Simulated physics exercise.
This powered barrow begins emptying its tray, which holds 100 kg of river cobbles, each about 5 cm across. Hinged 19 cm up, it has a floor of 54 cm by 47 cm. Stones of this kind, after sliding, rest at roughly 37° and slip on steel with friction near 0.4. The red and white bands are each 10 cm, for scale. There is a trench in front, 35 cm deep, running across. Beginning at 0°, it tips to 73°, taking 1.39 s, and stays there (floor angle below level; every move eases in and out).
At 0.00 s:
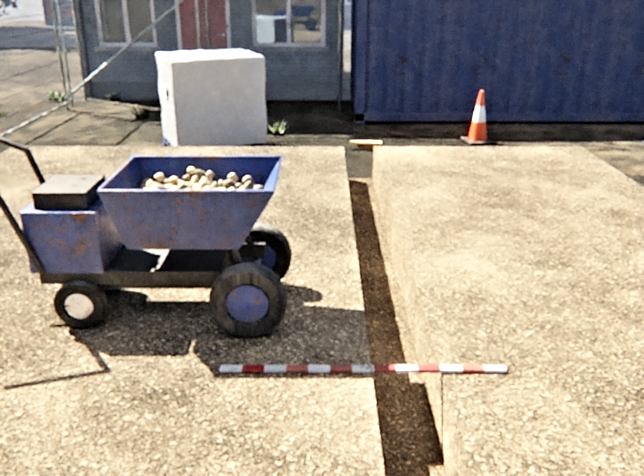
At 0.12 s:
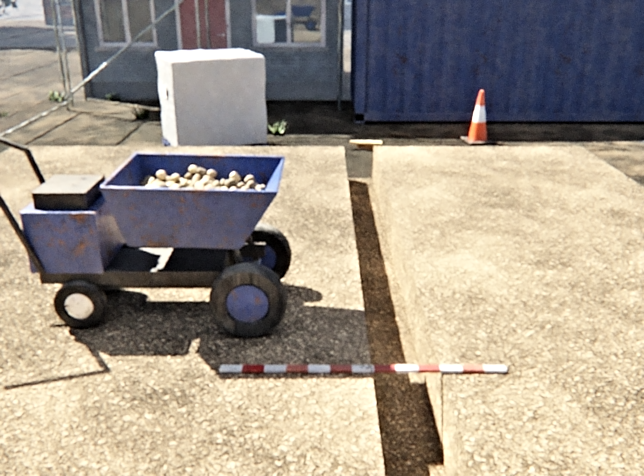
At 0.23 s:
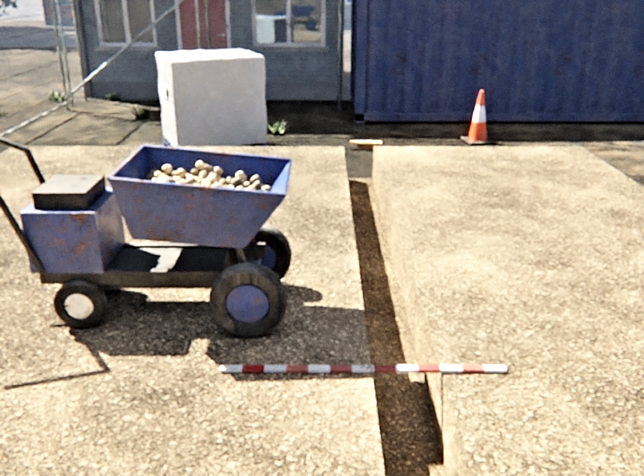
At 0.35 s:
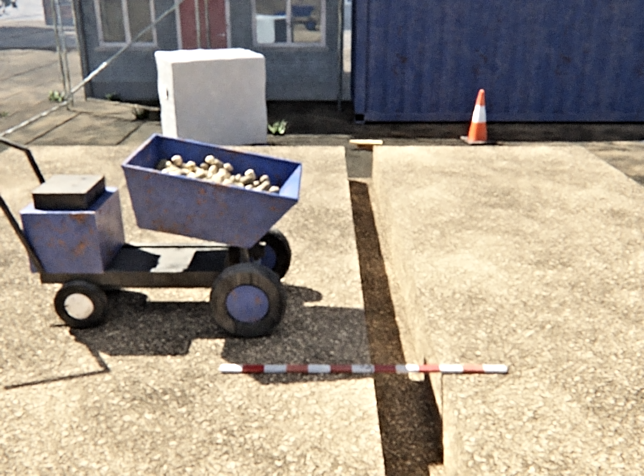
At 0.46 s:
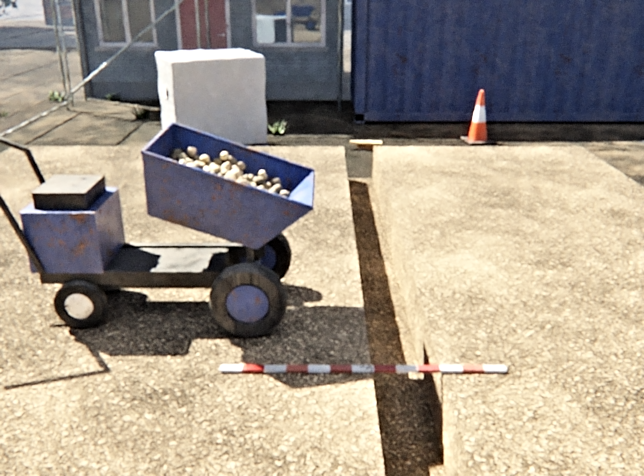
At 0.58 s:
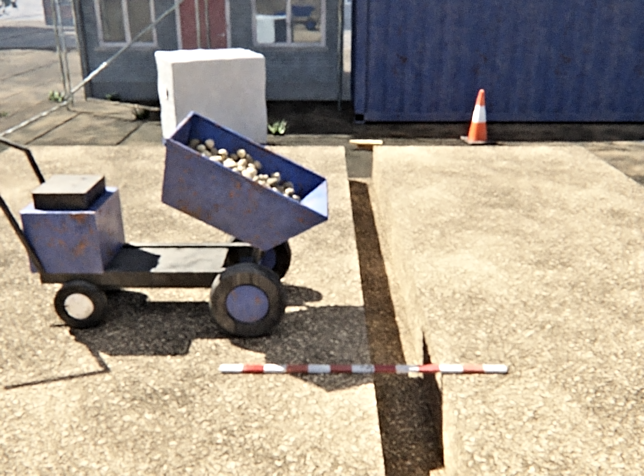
We see a small blue powered barrow holding a load of rounded stones beside a narrow trench; its tray tilts steadily forward to the right, the rear edge rising and the front lip lowering, while its wheels stay still.
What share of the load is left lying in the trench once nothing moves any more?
About 94 per cent.
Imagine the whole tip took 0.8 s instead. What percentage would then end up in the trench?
In that case some 80 per cent.
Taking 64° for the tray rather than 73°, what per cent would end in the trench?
Some 55 in a hundred, I'd say.
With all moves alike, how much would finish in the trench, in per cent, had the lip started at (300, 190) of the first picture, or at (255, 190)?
I'd expect some 70 per cent, then some 100.
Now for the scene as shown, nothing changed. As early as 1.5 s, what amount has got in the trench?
Close to 35 per cent has got there by then.
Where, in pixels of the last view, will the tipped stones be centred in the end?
I'd point somewhere around (396, 350).
After 1.0 s the floor is at 61°; 100 % in the tray; the foremost stones are at (359, 251).
After 1.5 s the floor is at 73°; 64 % in the tray, 33 % in the trench, 3 % past the trench; the foremost stones are at (443, 310).
After 1.8 s the floor is at 73°; 34 % in the tray, 60 % in the trench, 6 % past the trench; the foremost stones are at (483, 288).
After 3.8 s the floor is at 73°; 0 % in the tray, 94 % in the trench, 6 % past the trench; the foremost stones are at (497, 279).
